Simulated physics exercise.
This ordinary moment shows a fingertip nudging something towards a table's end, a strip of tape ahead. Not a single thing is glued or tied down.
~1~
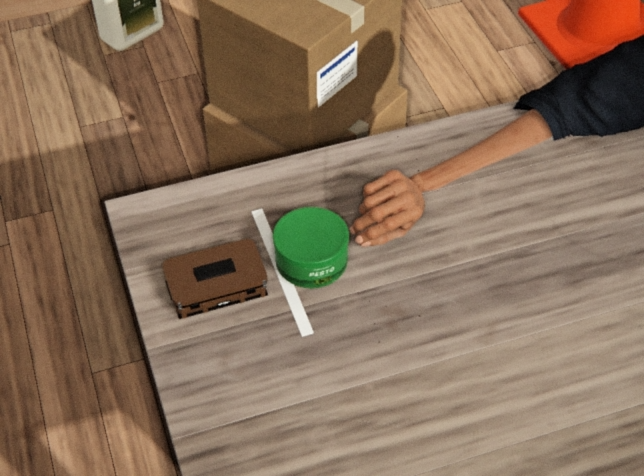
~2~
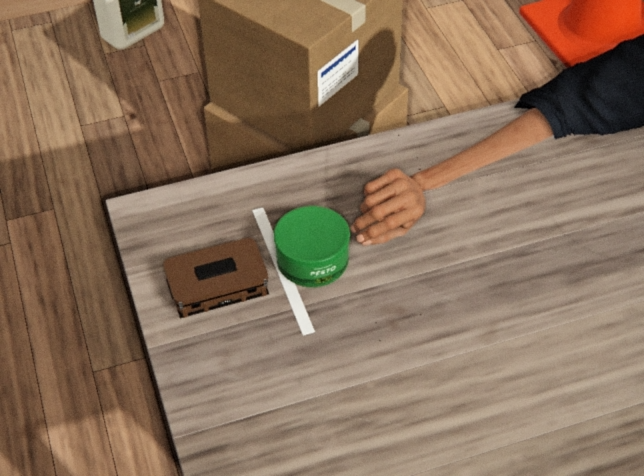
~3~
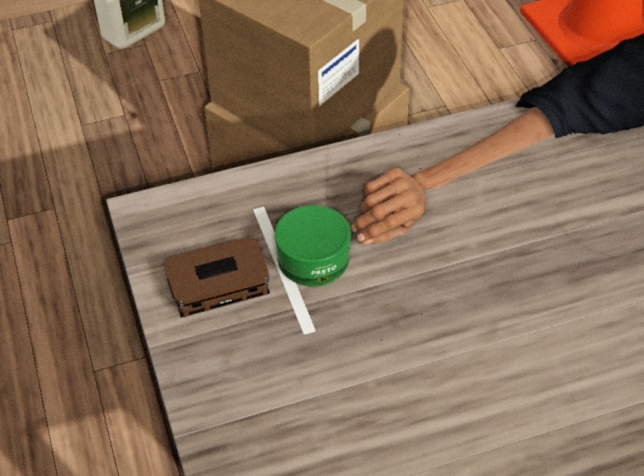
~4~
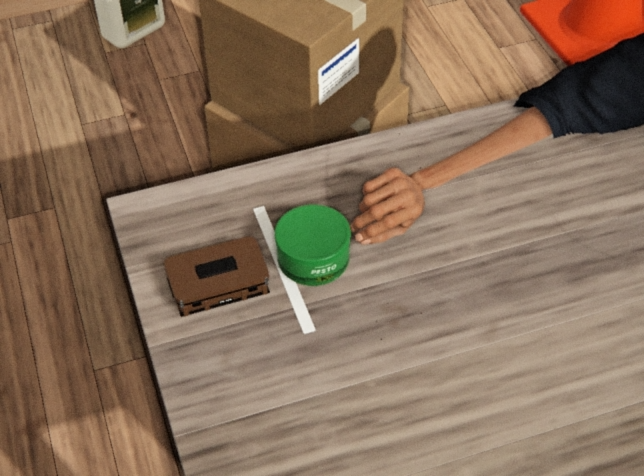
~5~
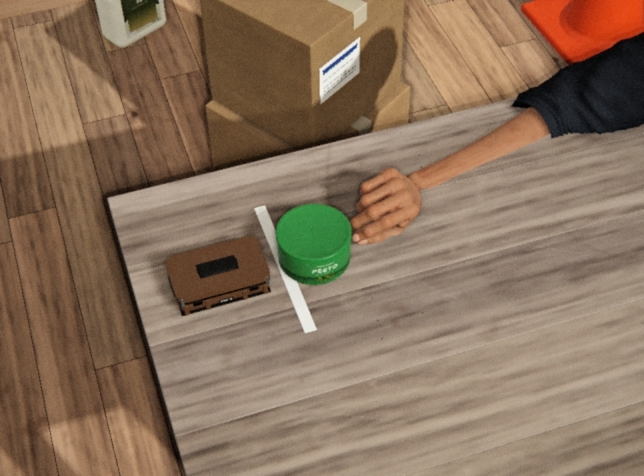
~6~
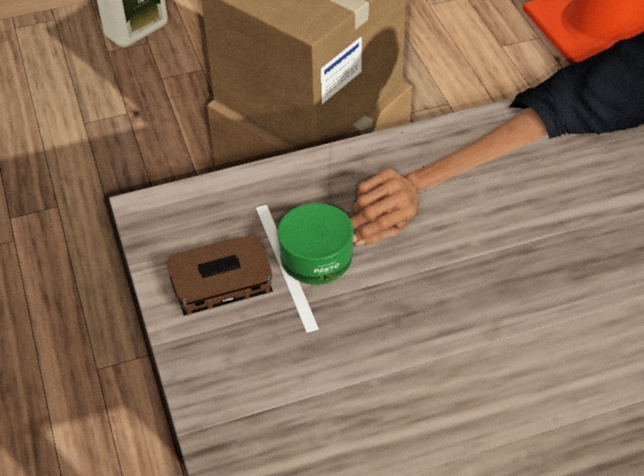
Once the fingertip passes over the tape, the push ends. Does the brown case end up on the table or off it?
So the brown case remains on the tabletop.
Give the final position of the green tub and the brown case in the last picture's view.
In the last picture, the green tub sits at (243, 264) while the brown case sits at (160, 291).
Then, 0.52 s past the last view, brown case travelled a little near (197, 281).
Then, 0.86 s past the last view, brown case travelled a little near (169, 288).
Finally, the brown case is still on the table, near (160, 291).
